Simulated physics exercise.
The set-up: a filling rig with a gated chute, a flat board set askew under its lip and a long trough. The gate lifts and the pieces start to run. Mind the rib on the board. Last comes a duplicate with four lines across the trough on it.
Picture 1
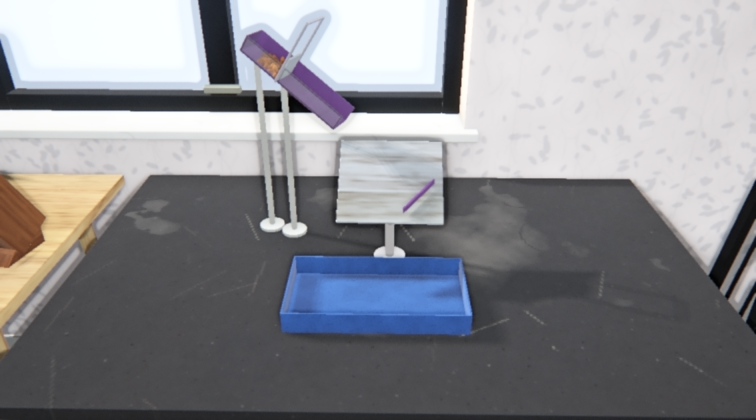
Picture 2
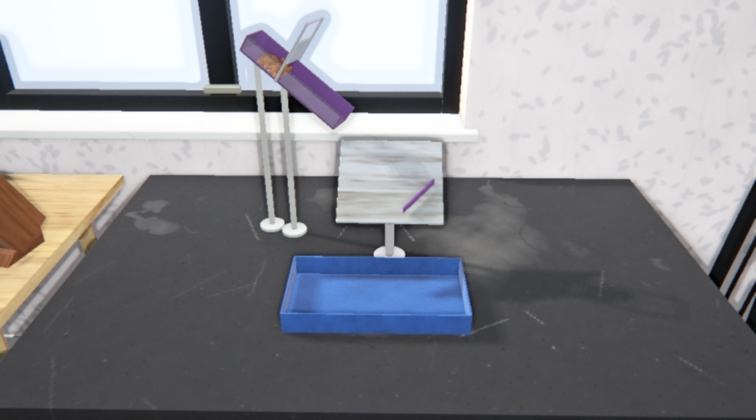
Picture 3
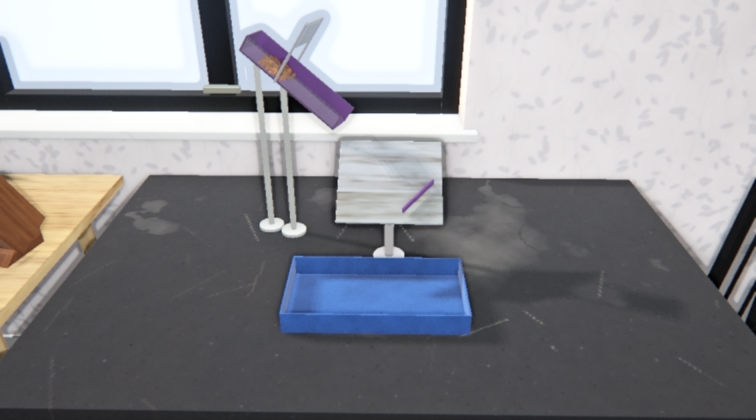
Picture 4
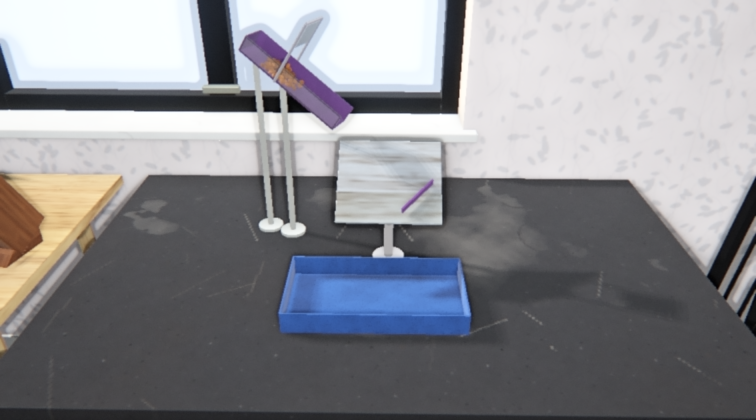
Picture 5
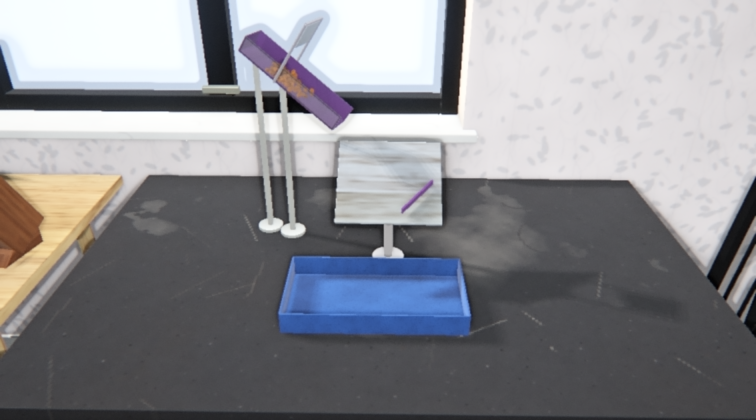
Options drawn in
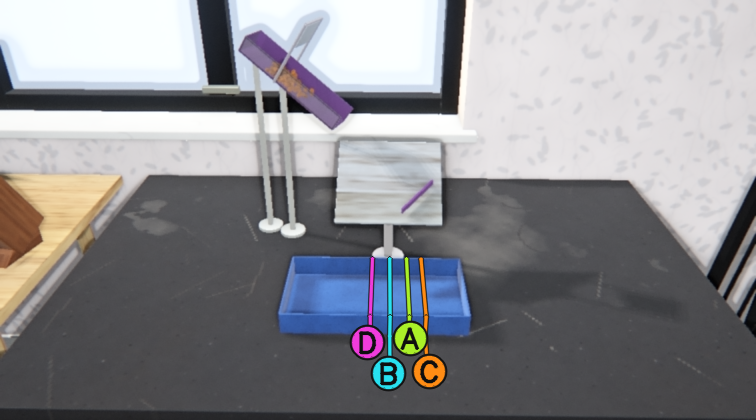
The clip opens on a dark tabletop where a sloping purple chute on thin white stands holds small orange-brown bits behind a raised gate, above a tilted grey board with a purple rib and an empty blue trough. The bits then slide a short way down the chute, spreading out.
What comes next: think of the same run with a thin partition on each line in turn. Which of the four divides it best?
Go for B.
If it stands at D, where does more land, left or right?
More lands on the right.
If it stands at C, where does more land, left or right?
The left side.
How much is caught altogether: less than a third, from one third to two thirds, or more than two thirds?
It is more than two thirds.
On the marked copy, line A crosses the front rim at (409, 316); line B crosses the front rim at (390, 315); line C crosses the front rim at (426, 316); line D crosses the front rim at (370, 315).
With A, of what is caught, almost all on the left of the divider, about a tenth on the right.
With B, of what is caught, roughly half on the left of the divider, roughly half on the right.
With C, of what is caught, every piece on the left of the divider, not one piece on the right.
With D, of what is caught, about a tenth on the left of the divider, the larger part on the right.
